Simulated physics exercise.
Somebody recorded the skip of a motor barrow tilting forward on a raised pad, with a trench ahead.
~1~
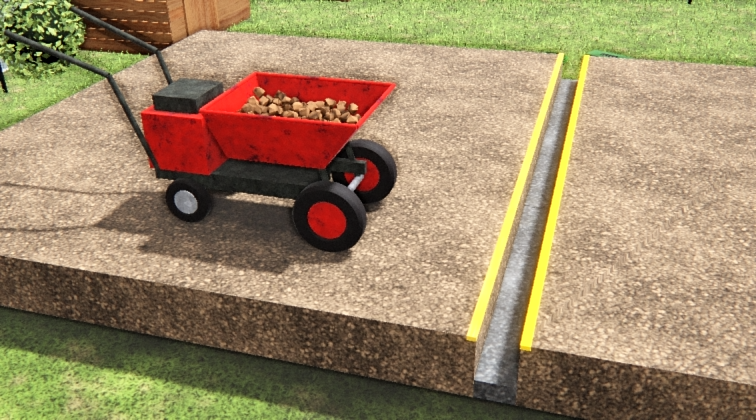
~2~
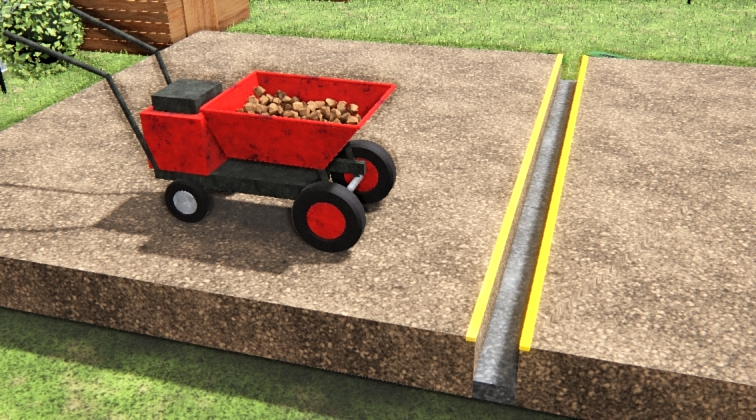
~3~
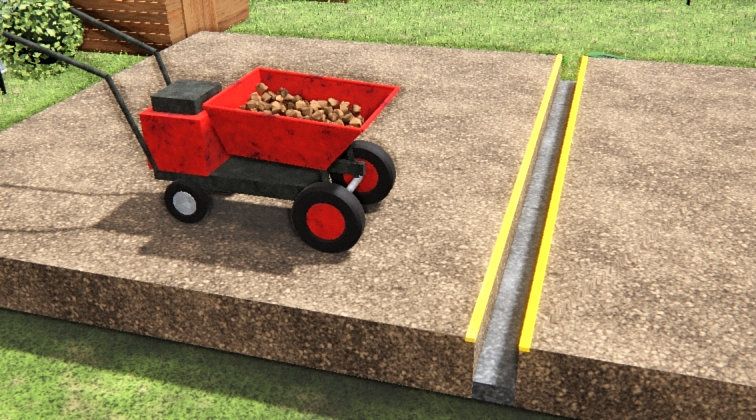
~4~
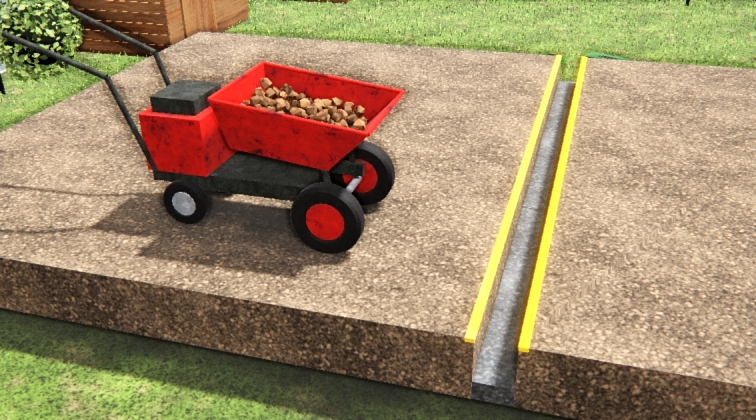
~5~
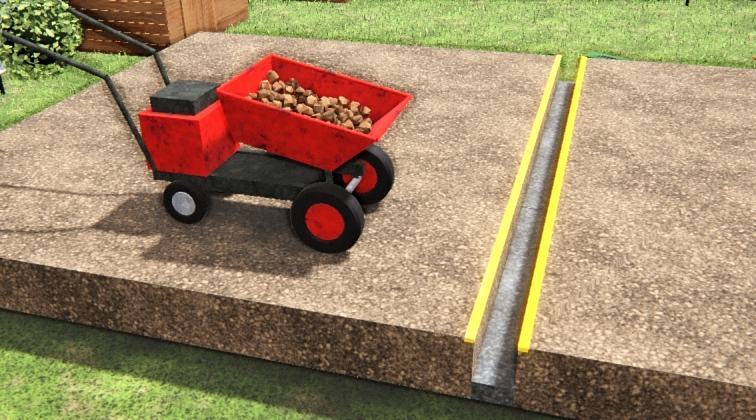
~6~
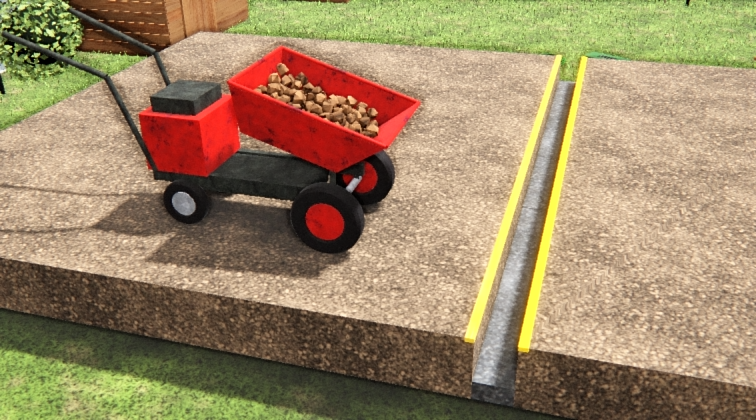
The red skip of a motor barrow, loaded with brown clods, sat level at first, then tilted slowly forward to the right, while its wheels stayed still on the raised pad beside a yellow-edged trench.
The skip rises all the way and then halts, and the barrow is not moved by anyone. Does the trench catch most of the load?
No - the minority.
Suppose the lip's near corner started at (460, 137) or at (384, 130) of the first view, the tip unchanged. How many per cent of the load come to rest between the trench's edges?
First spot: Roughly 0 percent; second spot: Roughly 60 percent.
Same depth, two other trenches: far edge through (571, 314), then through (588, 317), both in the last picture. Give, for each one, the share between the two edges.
I'd say some 40 in a hundred, followed by 40 in a hundred.
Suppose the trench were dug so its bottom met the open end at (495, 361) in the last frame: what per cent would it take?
40 %.
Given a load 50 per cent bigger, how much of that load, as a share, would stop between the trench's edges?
About 40 %.
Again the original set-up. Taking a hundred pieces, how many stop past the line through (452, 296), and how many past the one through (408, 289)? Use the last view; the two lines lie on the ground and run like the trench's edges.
Around 60 percent for the first and 90 percent for the second.
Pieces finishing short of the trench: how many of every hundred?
50 percent.
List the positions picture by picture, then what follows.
In the first frame, lip of the skip (357, 127), level; top of the load (287, 117), clay clods; first edge of the trench (484, 298); far edge (534, 306), the trench under half as wide as the skip, and about as deep as wide.
In the second frame, lip of the skip (358, 128), level; top of the load (287, 117).
In the third frame, lip of the skip (362, 131), tipped barely; top of the load (278, 109).
In the fourth frame, lip of the skip (368, 135), tipped a little; top of the load (270, 111).
In the fifth frame, lip of the skip (376, 140), tipped a little; top of the load (276, 106).
In the sixth frame, lip of the skip (386, 147), tipped clearly; top of the load (285, 100); first edge of the trench (482, 300); far edge (532, 308).
Just after the last frame, skip tipped steeply; every one in the skip.
A moment on, skip tipped right over; roughly two thirds in the skip; roughly a third short of the trench; just a few falling.
Further on, skip tipped right over; about a tenth in the skip; roughly half short of the trench; roughly a third in or heaped over the trench; just a few beyond it.
When it is over, skip tipped right over; about a tenth in the skip; roughly half short of the trench; roughly a third in or heaped over the trench; just a few beyond it.
